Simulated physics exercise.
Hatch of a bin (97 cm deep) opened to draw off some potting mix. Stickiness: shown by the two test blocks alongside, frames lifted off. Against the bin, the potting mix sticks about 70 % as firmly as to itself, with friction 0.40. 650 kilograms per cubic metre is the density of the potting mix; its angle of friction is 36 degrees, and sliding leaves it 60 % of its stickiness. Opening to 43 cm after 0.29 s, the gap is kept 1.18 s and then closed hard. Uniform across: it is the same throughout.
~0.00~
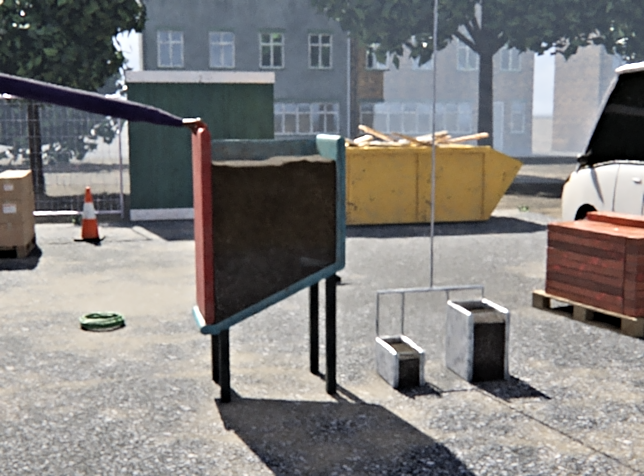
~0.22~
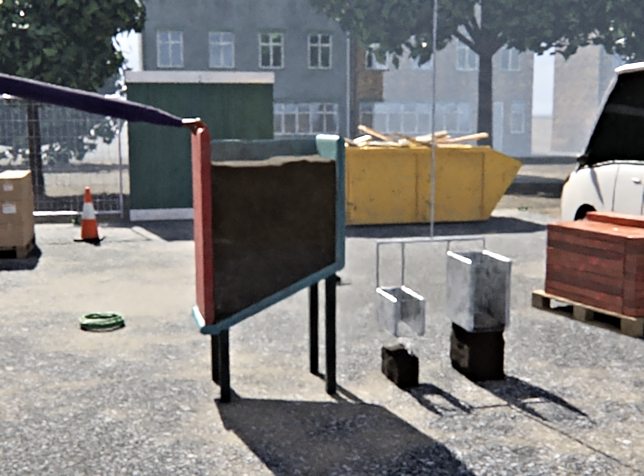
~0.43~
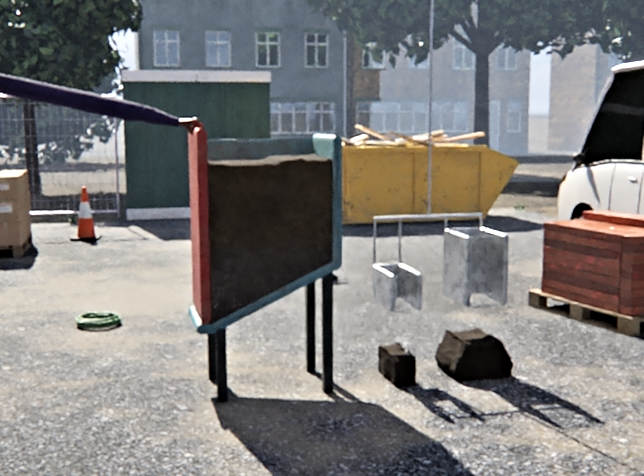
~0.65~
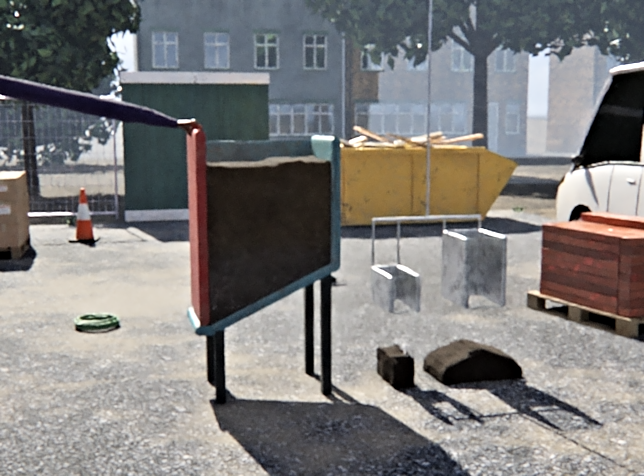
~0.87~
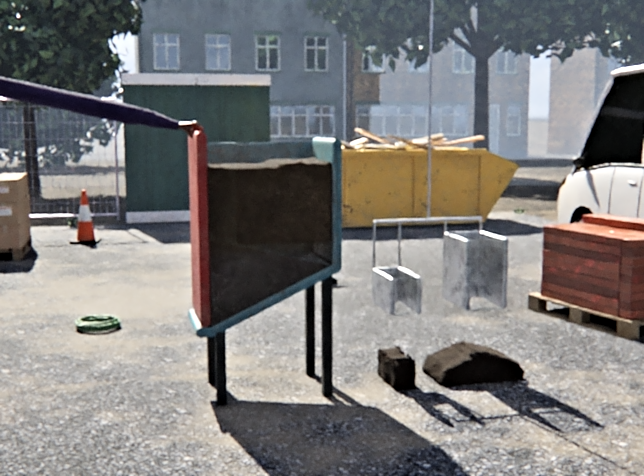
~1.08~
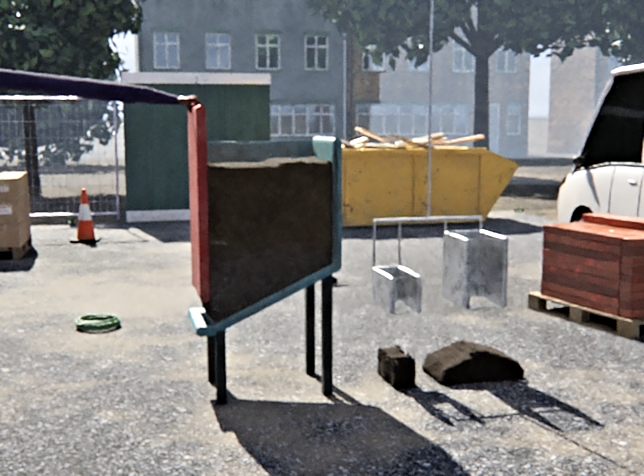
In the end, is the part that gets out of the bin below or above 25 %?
I reckon it lands greater than 25 %.
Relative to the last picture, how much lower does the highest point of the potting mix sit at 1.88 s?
I'd say near 6 centimetres.
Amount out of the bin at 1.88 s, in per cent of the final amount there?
I'd say near 40 per cent.
After 1.45 s, the hatch is 43 cm open and 1 % is out.
After 1.88 s, the hatch is 43 cm open and 12 % is out.
After 2.32 s, the hatch is 43 cm open and 24 % is out.
After 2.75 s, the hatch is 11 cm open and 34 % is out.
After 3.64 s, the hatch is shut and 35 % is out.
